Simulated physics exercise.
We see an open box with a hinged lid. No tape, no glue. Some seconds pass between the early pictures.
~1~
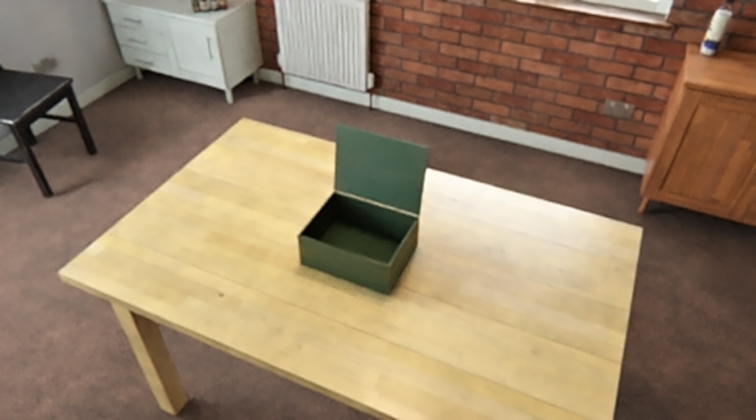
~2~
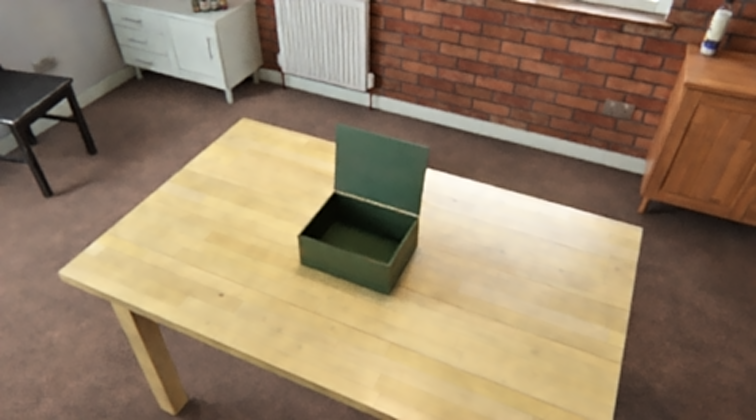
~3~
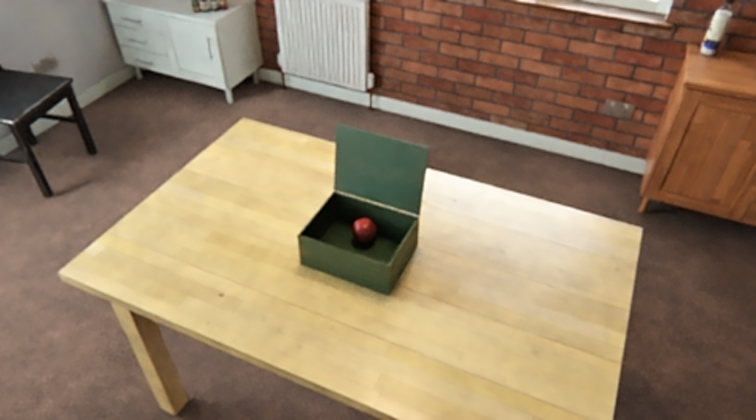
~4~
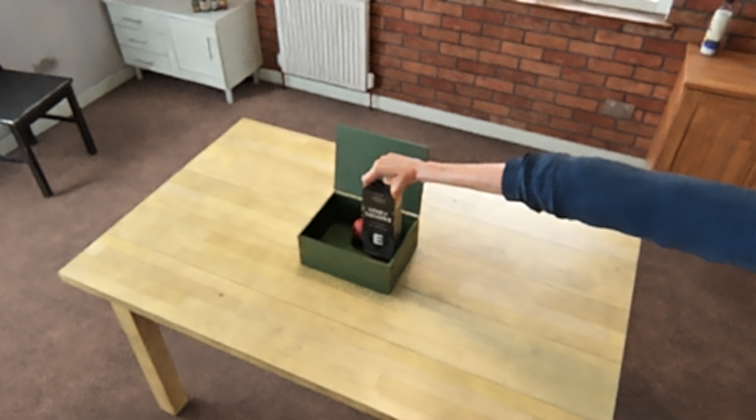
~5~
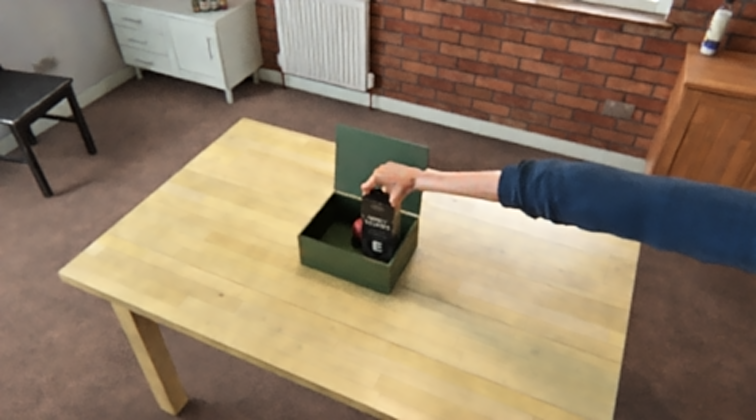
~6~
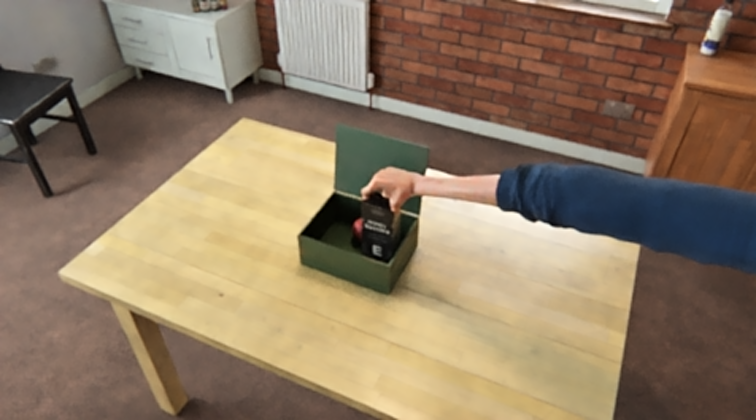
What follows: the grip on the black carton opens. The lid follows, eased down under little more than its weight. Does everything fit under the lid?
In the end the lid stays ajar.
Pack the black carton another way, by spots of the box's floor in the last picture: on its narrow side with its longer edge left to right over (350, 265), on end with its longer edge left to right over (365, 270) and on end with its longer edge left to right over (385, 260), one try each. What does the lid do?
First, it shuts flat; second, it is held up; third, it stays ajar.
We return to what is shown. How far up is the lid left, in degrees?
Some 55° above the rim.
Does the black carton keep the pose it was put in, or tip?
The black carton keeps its pose.
Then, 1.20 s after the last picture, lid starting down.
Then, 1.50 s after the last picture, lid 65° above the rim.
Then, 3.30 s after the last picture, lid 55° above the rim.
At rest, lid 55° above the rim; both in place. Seen from the same camera at the end, black carton near (381, 233).
